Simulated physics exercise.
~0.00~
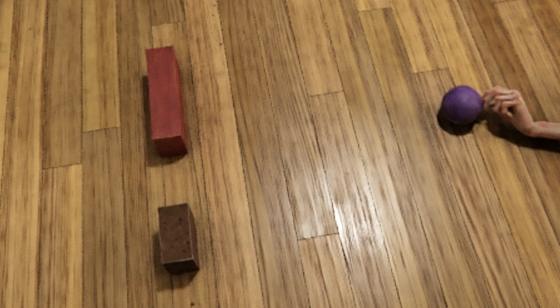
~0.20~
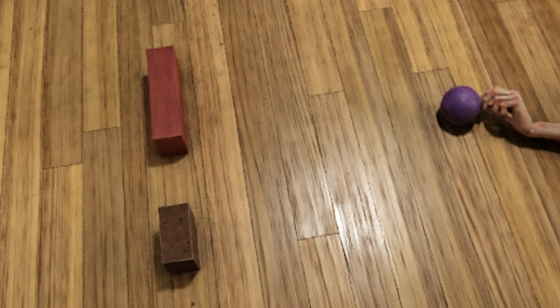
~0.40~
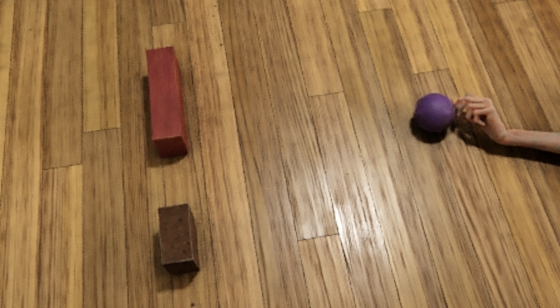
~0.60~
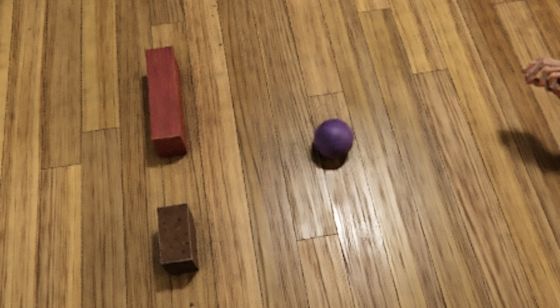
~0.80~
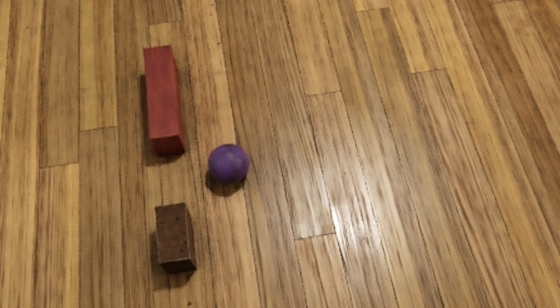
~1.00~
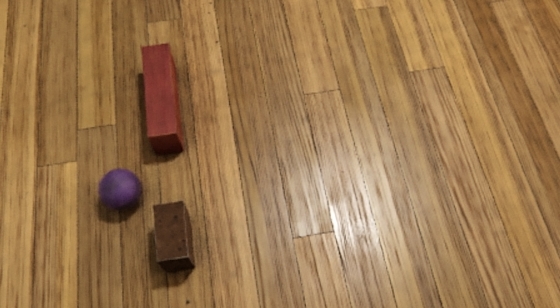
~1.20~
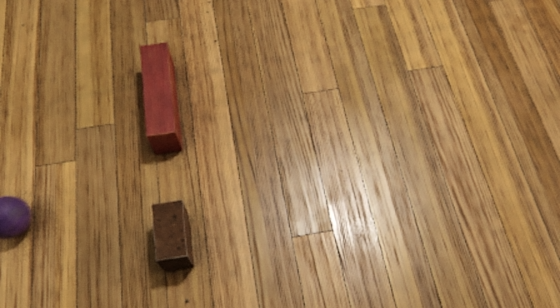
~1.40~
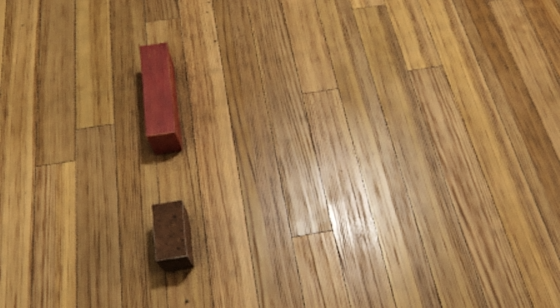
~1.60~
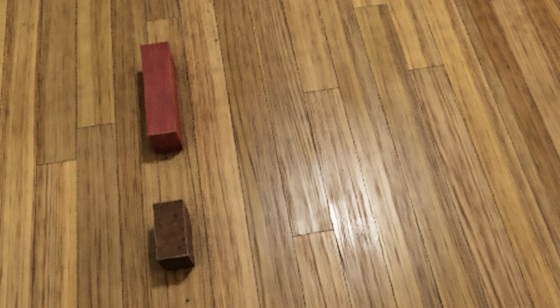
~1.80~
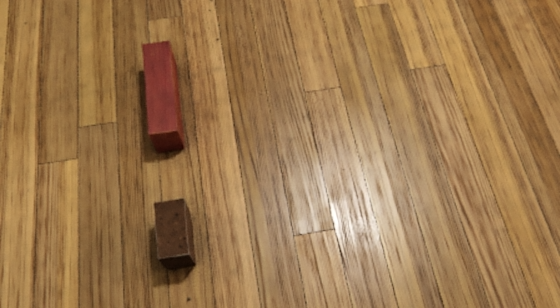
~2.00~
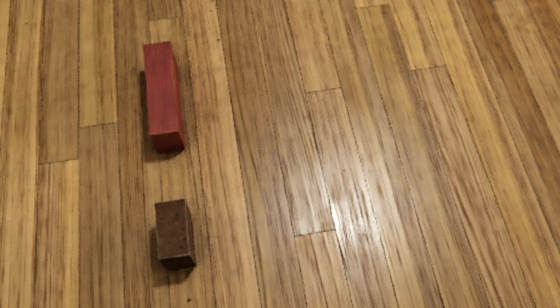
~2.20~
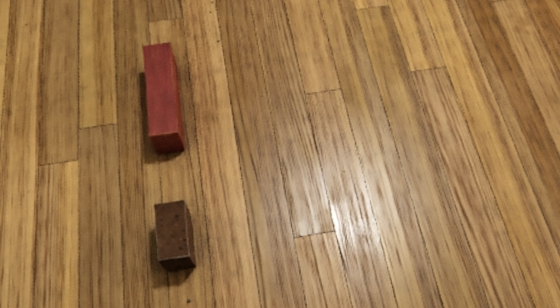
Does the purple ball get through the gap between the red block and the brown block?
Yes, the purple ball rolls through the gap and comes out on the other side, then carries on out of view at the left.
A hand at the right edge holds a purple ball on a striped wooden floor, seen from above at a slight tilt. On the left stand a long red block and, below it, a shorter dark brown block, with a gap between them. The hand pushes the ball to the left, lets go and draws back out of view. The ball rolls across the boards, drifting slightly downward, and passes through the gap without moving either block. It rolls on out of view at the left edge, leaving the two blocks standing in place.
